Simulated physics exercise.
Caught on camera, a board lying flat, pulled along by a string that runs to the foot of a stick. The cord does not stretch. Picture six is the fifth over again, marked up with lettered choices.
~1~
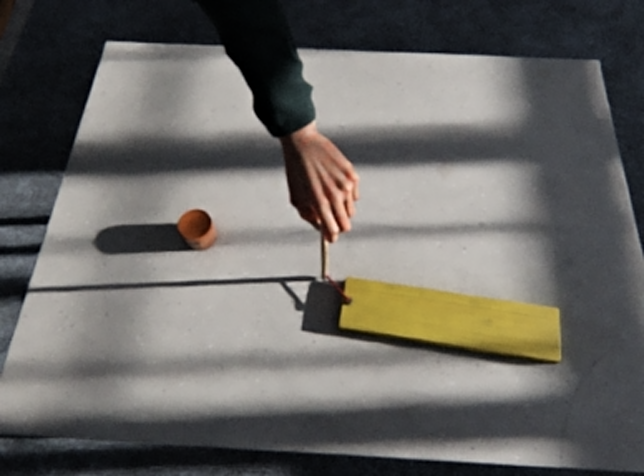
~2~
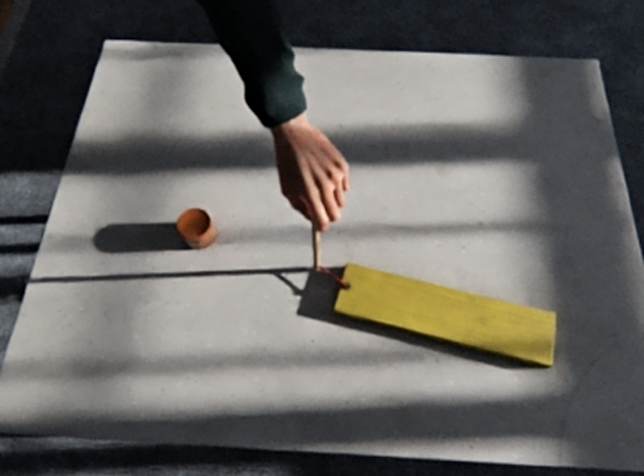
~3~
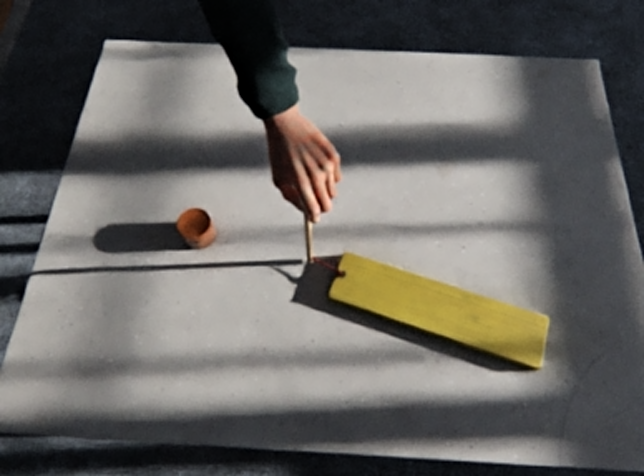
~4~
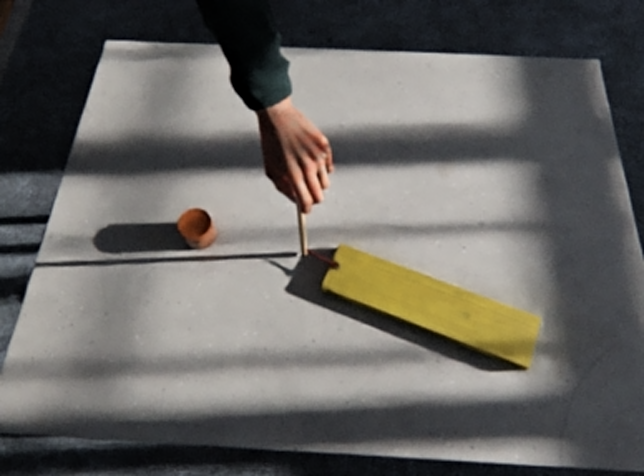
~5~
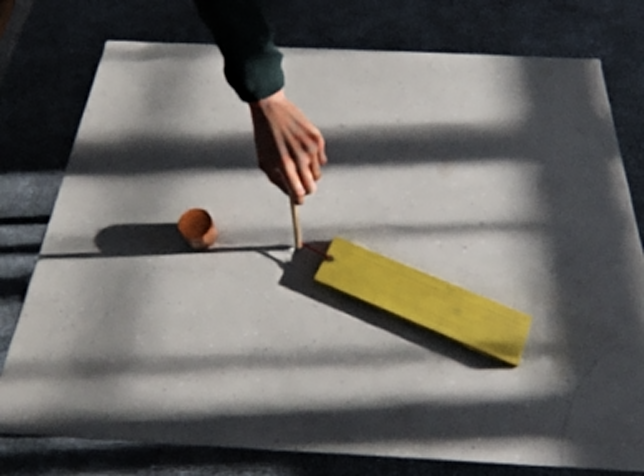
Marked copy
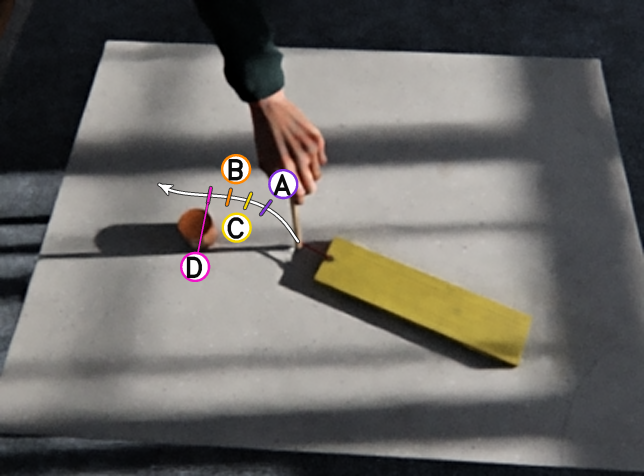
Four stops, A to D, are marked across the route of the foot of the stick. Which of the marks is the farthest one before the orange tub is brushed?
No farther than D.
On the marked copy, A at (266, 208); B at (229, 197); C at (248, 201); D at (209, 195); the route from (298, 242) via (236, 198) to (159, 184).
With D. Early on, foot of the stick (276, 215), middle of the board (389, 278).
Further on, foot of the stick (241, 200), middle of the board (352, 258).
At the end, foot of the stick (210, 196), middle of the board (323, 246); nothing has been touched.
As for the rest, A is safe but short; B is safe but short; C is safe but short.
